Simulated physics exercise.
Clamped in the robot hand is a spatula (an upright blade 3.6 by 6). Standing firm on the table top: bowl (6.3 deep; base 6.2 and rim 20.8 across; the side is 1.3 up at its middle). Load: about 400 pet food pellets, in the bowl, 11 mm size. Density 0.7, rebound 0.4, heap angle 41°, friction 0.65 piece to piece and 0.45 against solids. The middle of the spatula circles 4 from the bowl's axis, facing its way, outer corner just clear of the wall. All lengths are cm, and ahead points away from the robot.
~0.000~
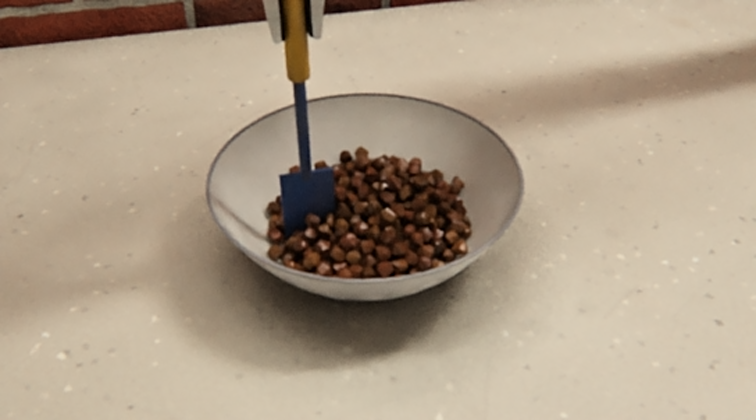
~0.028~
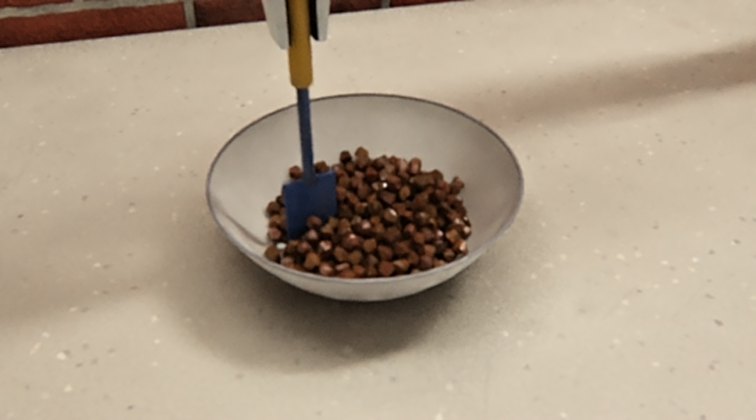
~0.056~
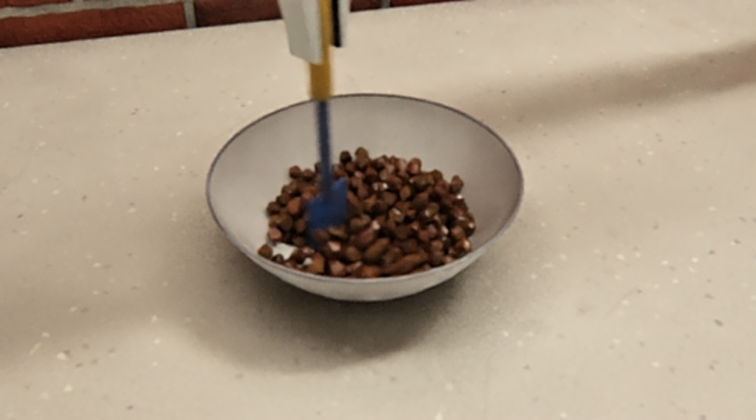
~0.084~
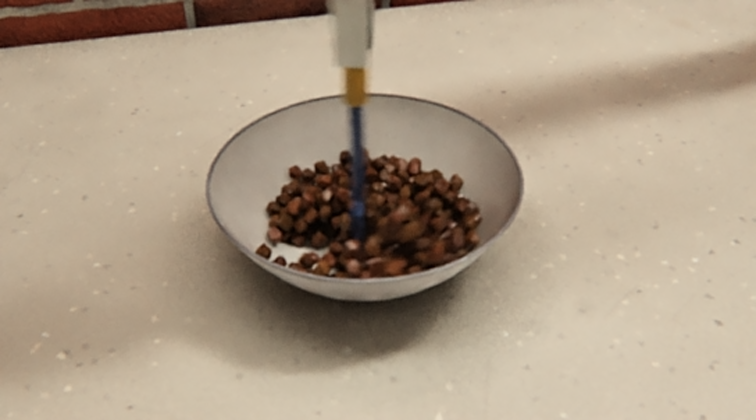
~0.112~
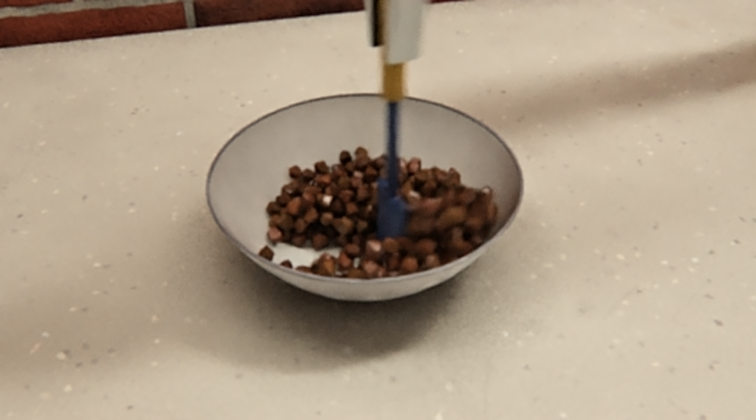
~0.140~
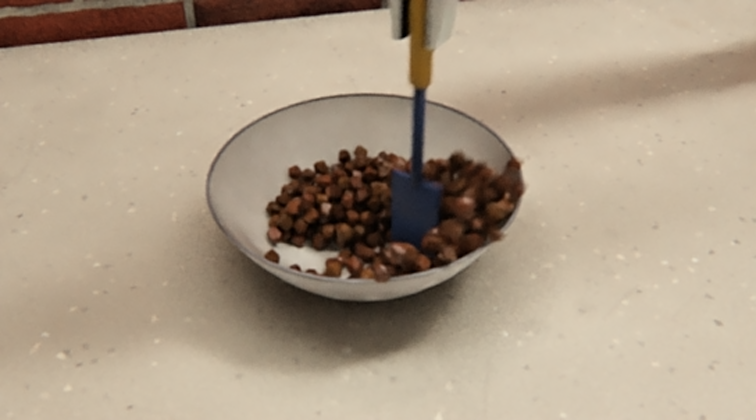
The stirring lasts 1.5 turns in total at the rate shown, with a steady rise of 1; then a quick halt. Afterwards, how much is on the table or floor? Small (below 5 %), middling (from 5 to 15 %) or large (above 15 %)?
Share on the table or floor: Large (above 15 %).
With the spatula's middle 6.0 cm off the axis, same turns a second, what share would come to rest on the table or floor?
It would be near 20 per cent.
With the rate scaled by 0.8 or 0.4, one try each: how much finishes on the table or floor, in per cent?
Some 10 and 0 per cent.
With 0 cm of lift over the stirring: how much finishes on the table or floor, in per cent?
About 25 per cent.
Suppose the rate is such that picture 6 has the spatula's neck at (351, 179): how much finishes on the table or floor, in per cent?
About 0 per cent.
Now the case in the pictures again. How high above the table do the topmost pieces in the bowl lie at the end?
About 5.5 cm.
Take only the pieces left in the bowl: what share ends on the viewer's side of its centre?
About 50 per cent.
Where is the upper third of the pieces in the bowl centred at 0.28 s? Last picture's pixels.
Around (316, 134).
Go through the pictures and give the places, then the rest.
Spatula neck at (305, 153), 0° round; upper third of the load around (375, 205), from x 275 to 465, top at y 155; 404 in the bowl, in the first frame.
Spatula neck at (308, 159), 11° round; upper third of the load around (375, 205), from x 275 to 465, top at y 155, in the second frame.
Spatula neck at (326, 172), 40° round; upper third of the load around (375, 215), from x 265 to 470, top at y 155, in the third frame.
Spatula neck at (358, 179), 71° round; upper third of the load around (390, 225), from x 265 to 475, top at y 155, in the fourth frame.
Spatula neck at (392, 174), 103° round; upper third of the load around (421, 220), from x 270 to 490, top at y 155, in the fifth frame.
Spatula neck at (417, 160), 134° round; upper third of the load around (450, 203), from x 275 to 515, top at y 155; 404 in the bowl, in the sixth frame.
By 0.28 s, 287° round, highest piece 11 above the table; 355 in the bowl, 11 on the table or floor, 38 in flight or on the tool.
By 0.42 s, 81° round, highest piece 10 above the table; 311 in the bowl, 60 on the table or floor, 33 in flight or on the tool.
By 0.68 s, 180° round, highest piece 5 above the table; 297 in the bowl, 107 on the table or floor.
By 1.38 s, 180° round, highest piece 5 above the table; 297 in the bowl, 107 on the table or floor.
Final count, 297 in the bowl, 107 on the table or floor. That is 26 % on the table or floor.
